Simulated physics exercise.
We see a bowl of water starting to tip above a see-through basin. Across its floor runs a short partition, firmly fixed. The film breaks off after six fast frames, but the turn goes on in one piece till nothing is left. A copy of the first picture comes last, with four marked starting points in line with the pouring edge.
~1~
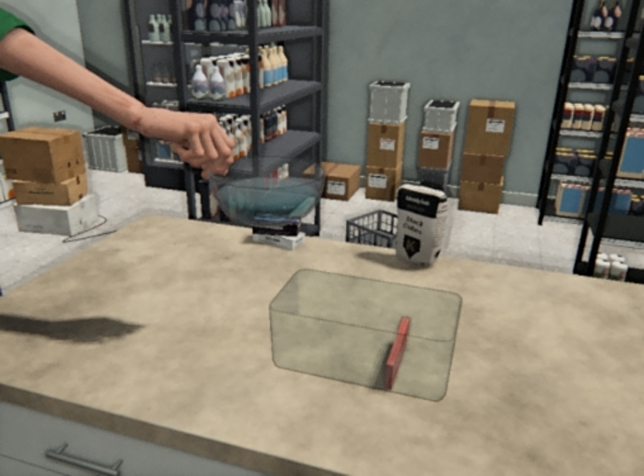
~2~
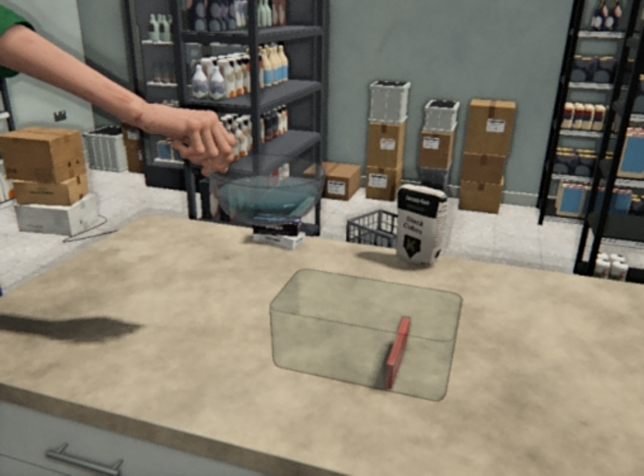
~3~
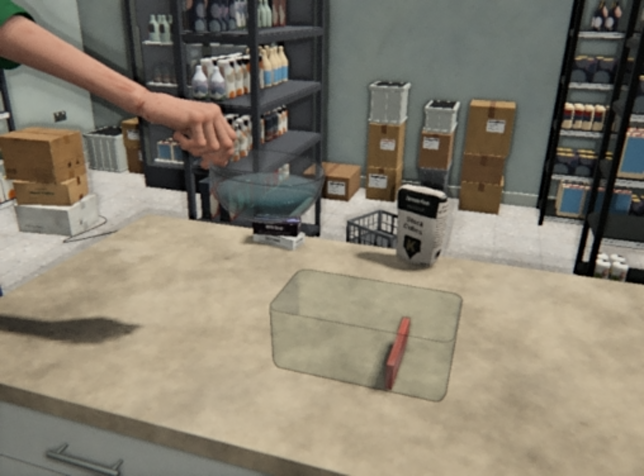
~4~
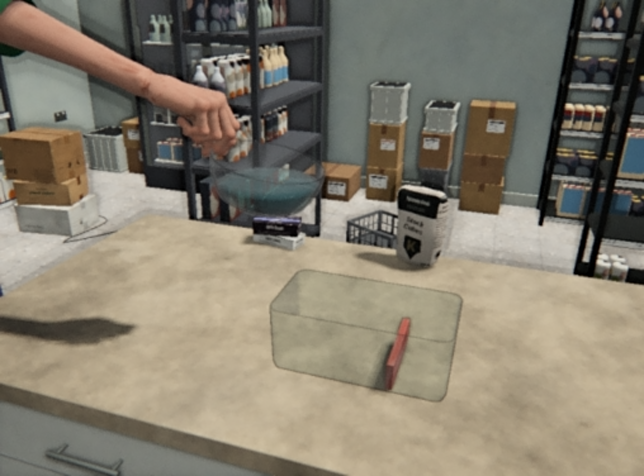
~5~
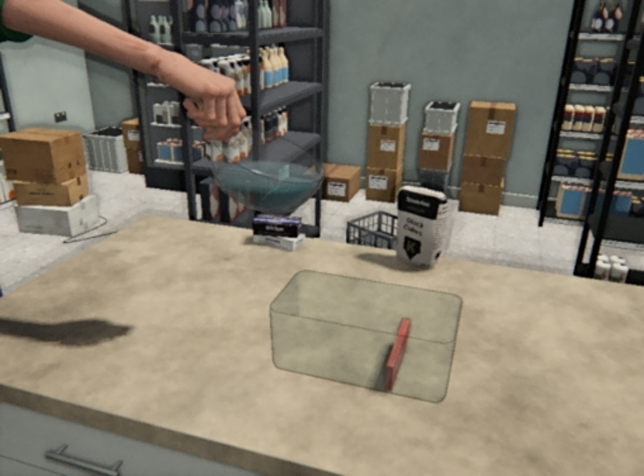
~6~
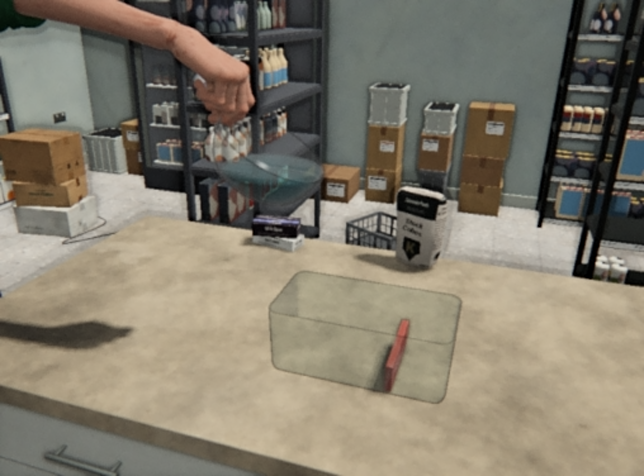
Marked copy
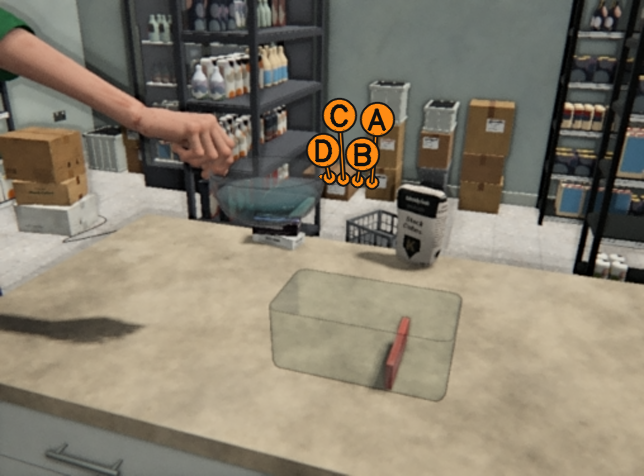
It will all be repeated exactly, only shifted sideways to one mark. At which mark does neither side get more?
Use place D.
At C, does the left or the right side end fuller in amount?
The right one.
In orange, A at (371, 182); B at (357, 180); C at (343, 179); D at (329, 177).
For place A, about 27 % ends left of the wall and 70 % right of it; 3 % is lost outside.
For place B, about 24 % ends left of the wall and 74 % right of it.
For place C, about 27 % ends left of the wall and 70 % right of it; 3 % is lost outside.
For place D, about 55 % ends left of the wall and 42 % right of it; 3 % is lost outside.
